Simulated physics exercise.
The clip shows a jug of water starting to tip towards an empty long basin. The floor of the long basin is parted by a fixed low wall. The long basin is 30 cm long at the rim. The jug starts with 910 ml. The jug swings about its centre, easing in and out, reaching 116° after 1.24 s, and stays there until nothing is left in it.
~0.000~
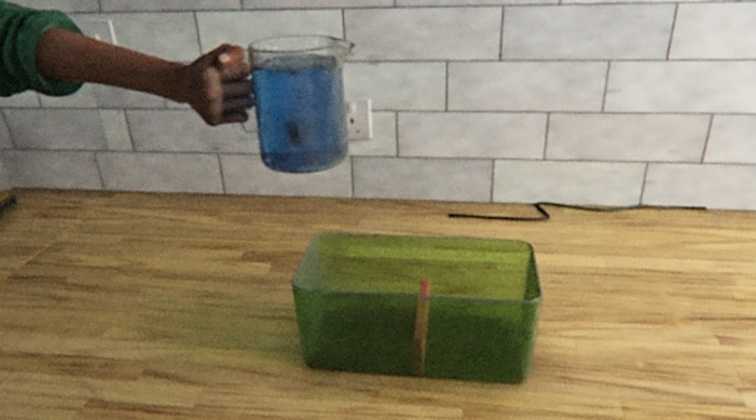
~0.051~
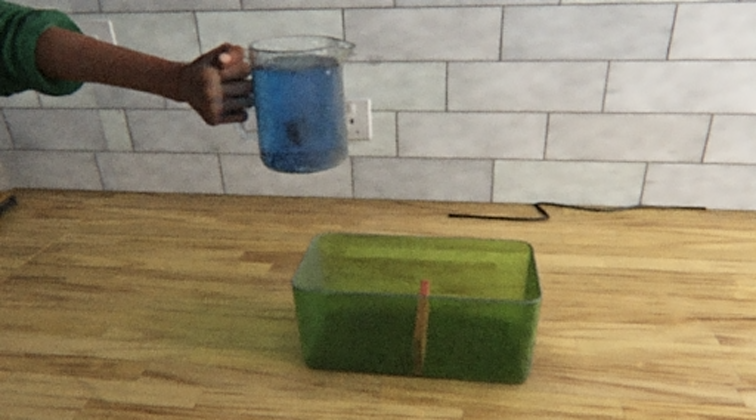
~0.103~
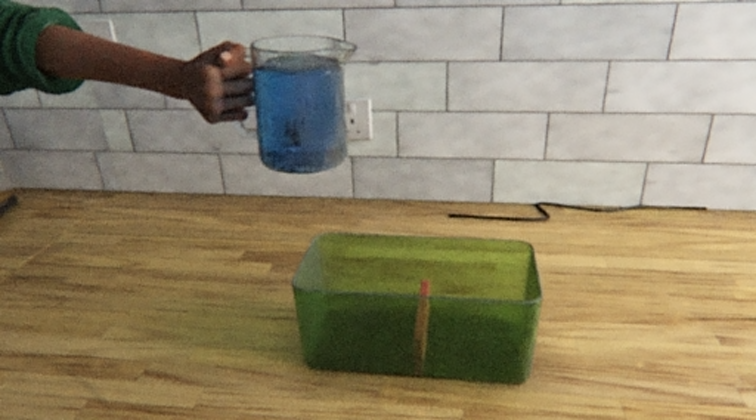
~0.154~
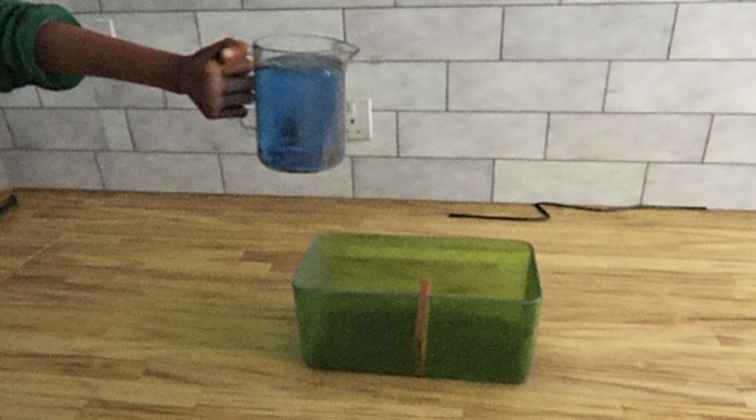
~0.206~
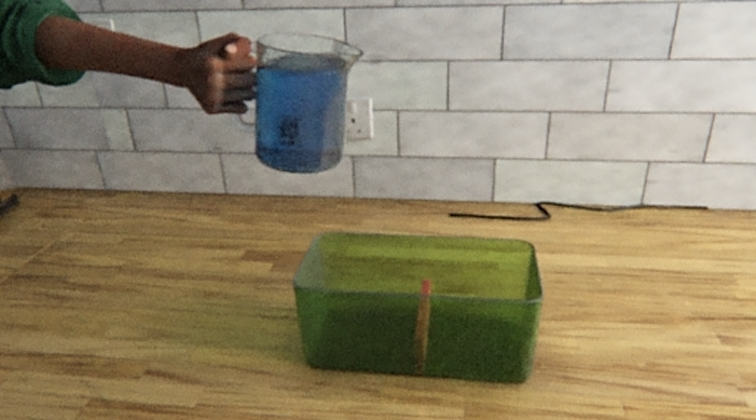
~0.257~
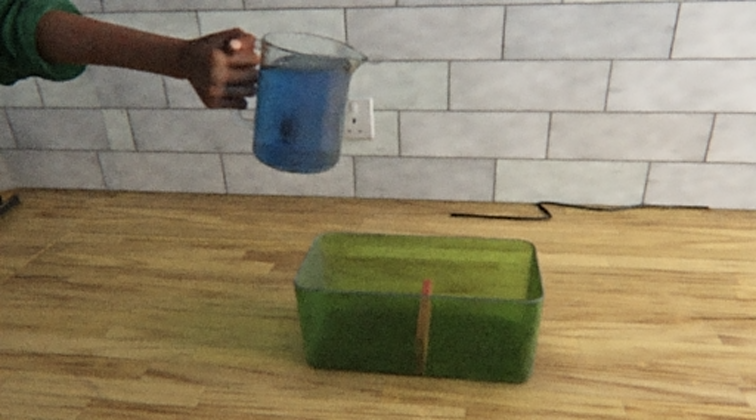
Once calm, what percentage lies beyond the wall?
The far part has some 75 per cent.
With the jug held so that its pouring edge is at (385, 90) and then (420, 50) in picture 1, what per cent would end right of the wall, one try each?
First 90, then 70 per cent.
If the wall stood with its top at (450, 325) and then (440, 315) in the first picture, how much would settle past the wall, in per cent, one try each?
In turn about 35 and 50 per cent.
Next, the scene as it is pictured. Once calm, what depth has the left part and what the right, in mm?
Some 10 mm on the left and 36 mm on the right.
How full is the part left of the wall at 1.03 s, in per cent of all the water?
About 1 per cent.
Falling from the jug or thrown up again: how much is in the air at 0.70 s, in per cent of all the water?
Some 14 per cent.
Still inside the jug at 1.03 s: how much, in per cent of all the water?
About 26 per cent.
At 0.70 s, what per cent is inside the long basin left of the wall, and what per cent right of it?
Left about 0, right about 2.
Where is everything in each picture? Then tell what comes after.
Tilt 0°; pouring edge (355, 44); surface from (258, 62) to (341, 62); the long basin's rim runs from (304, 259) to (537, 270); the wall's top is at (422, 308), in the first frame.
Tilt 0°; pouring edge (355, 45); surface from (258, 62) to (341, 63), in the second frame.
Tilt 2°; pouring edge (357, 47); surface from (259, 62) to (342, 63), in the third frame.
Tilt 4°; pouring edge (360, 49); surface from (261, 62) to (345, 63), in the fourth frame.
Tilt 8°; pouring edge (364, 53); surface from (263, 62) to (348, 63), in the fifth frame.
Tilt 12°; pouring edge (368, 58); surface from (266, 65) to (353, 64), in the sixth frame.
After 0.70 s the tilt is 70° and 83 per cent is still to pour, 0 is left of the wall and 2 right of it.
After 1.03 s the tilt is 108° and 27 per cent is still to pour, 1 is left of the wall and 44 right of it.
After 1.37 s the tilt is 116° and 1 per cent is still to pour, 20 is left of the wall and 75 right of it.
After 1.74 s the tilt is 116° and 0 per cent is still to pour, 24 is left of the wall and 75 right of it.
In the end 24 per cent lies left of the wall, 75 right of it and 1 outside.
